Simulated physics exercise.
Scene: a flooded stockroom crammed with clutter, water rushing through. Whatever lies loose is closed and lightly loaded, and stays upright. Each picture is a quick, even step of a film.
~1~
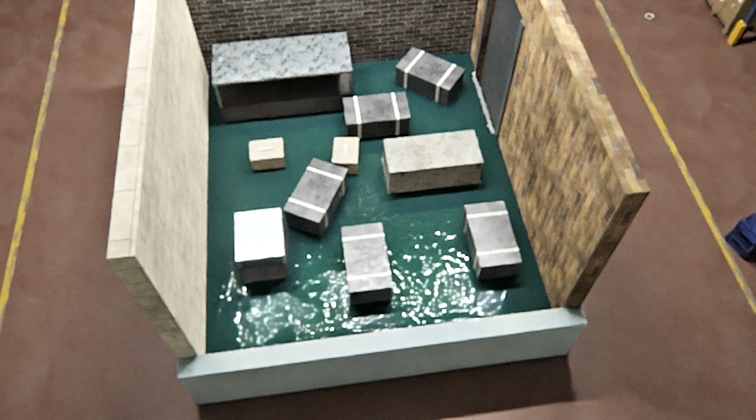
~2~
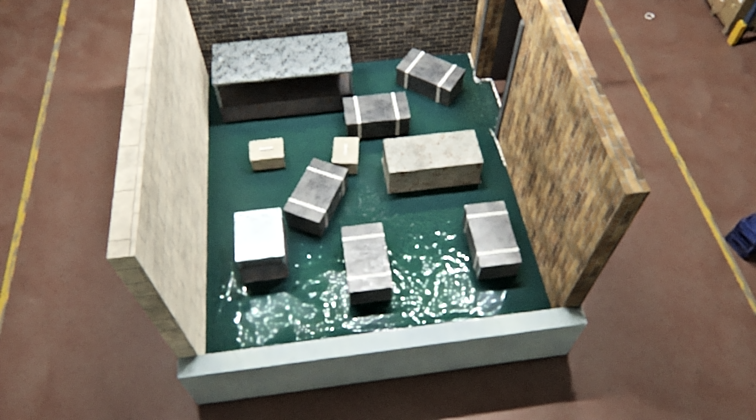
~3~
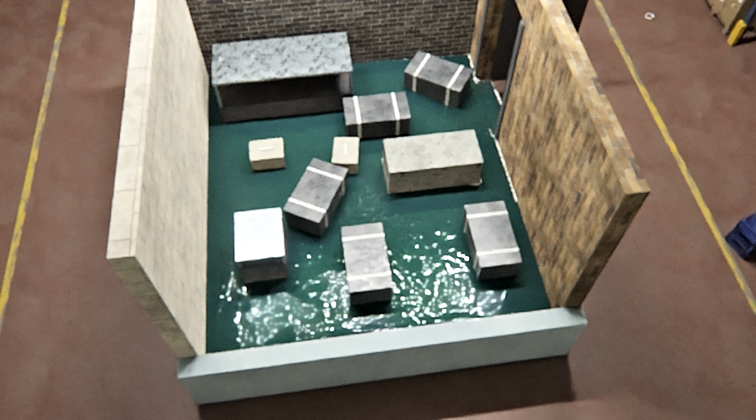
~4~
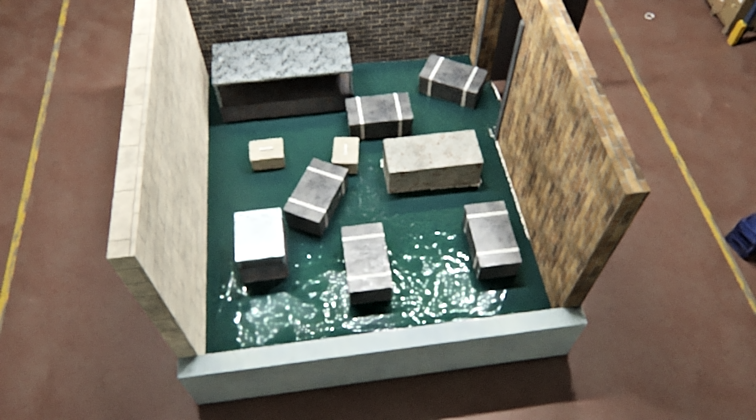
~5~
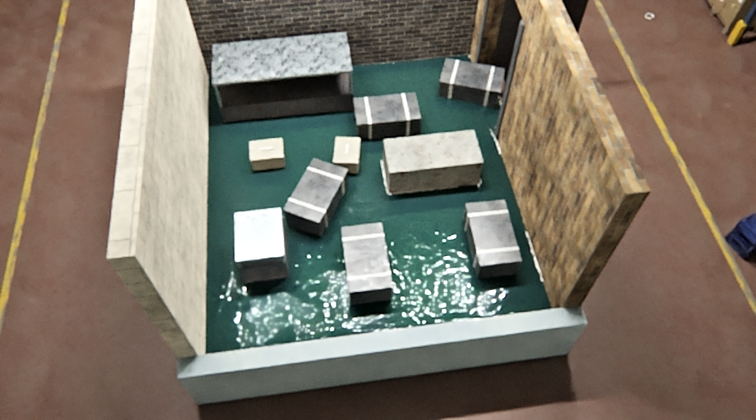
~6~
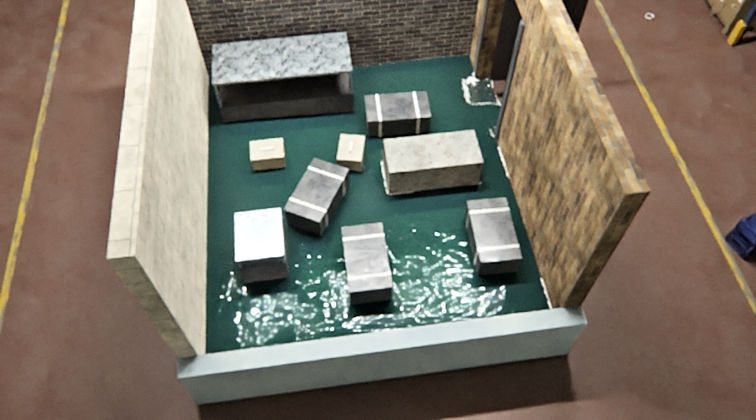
A flooded walled room holds floating boxes as one drifts right and disappears near the doorway.
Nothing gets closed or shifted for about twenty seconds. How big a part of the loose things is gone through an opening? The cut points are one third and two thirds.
The share is two thirds or higher.
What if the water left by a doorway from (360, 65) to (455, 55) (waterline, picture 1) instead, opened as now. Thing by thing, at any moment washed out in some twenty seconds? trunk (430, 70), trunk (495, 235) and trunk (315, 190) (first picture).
In turn: Yes, kept in, yes.
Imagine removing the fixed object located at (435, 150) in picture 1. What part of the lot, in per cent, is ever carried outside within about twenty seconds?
I'd put it at around 60 percent.
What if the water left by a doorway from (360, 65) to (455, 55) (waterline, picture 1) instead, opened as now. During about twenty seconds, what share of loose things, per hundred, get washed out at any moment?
By my count it's 70 percent.
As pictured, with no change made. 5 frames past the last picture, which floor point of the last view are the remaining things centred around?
Close to pixel (394, 178).
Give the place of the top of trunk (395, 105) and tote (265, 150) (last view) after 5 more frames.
(453, 80) and (291, 139), roughly.
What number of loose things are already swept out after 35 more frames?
That gives 5.
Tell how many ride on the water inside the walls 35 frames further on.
The number is 1.
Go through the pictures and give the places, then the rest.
The first picture shows a trunk at (376, 108) floats; a tote at (346, 150) floats; 0 of 7 have shifted.
The second picture shows a trunk at (376, 108), afloat; a tote at (346, 150), afloat; 0 of 7 have shifted.
The third picture shows a trunk at (376, 108) floats; a tote at (346, 150) floats; 1 of 7 have shifted.
The fourth picture shows a trunk at (379, 108) floats, close to its start; a tote at (346, 150) floats; 1 of 7 have shifted.
The fifth picture shows a trunk at (387, 108) floats, close to its start; a tote at (347, 150), afloat; 2 of 7 have shifted.
The sixth picture shows a trunk at (397, 106) floats, close to its start; a tote at (351, 147) floats, close to its start; 4 of 7 have shifted.
A moment on, 1 of 7 are out; 6 afloat.
Next, 3 of 7 are out; 4 afloat.
Later, 5 of 7 are out; 1 afloat.
In the end, 5 of 7 are out; 1 afloat.
